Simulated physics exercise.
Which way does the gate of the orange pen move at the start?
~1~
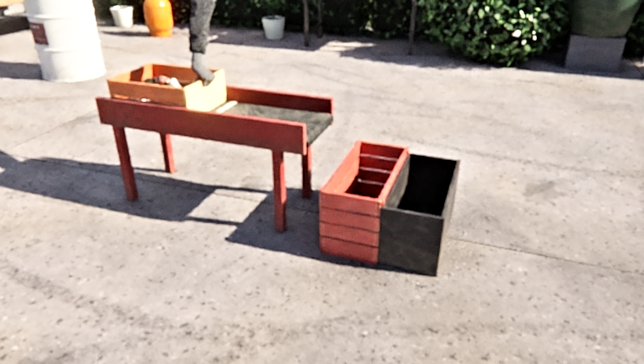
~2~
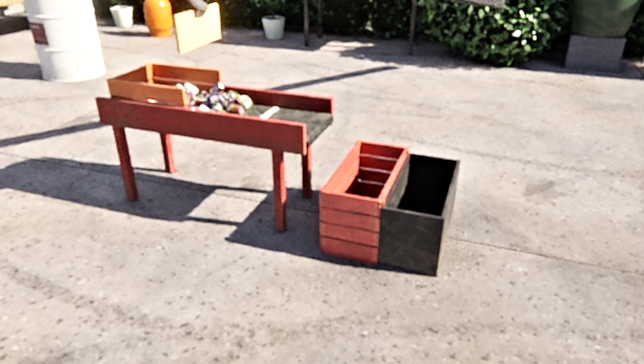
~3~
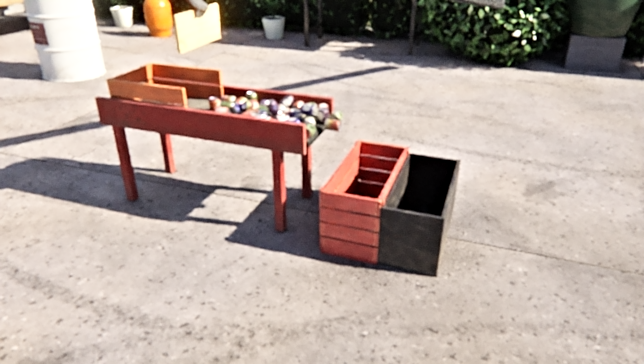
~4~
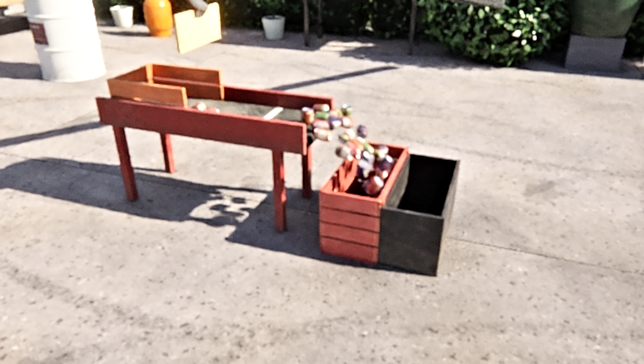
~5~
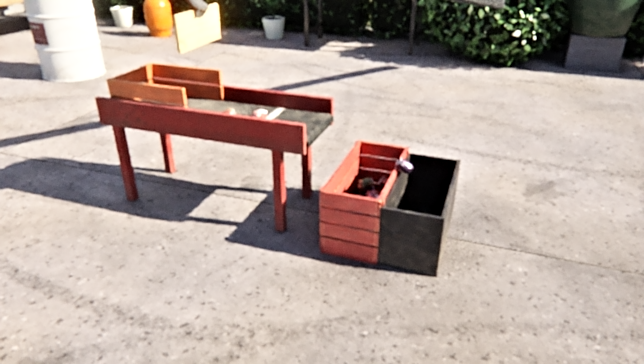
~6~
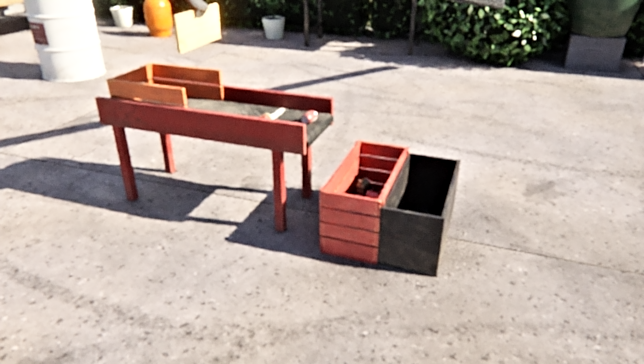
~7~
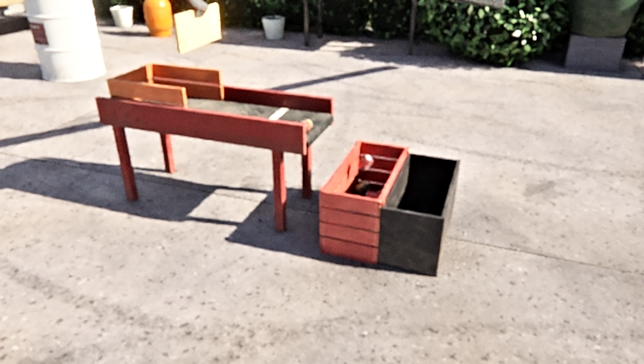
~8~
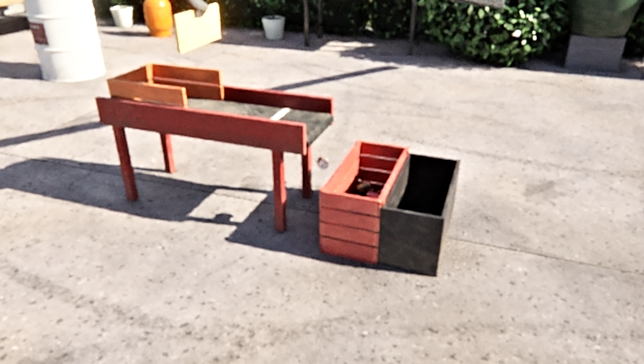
The gate moves up, and it stays raised above the belt while the cans travel away.
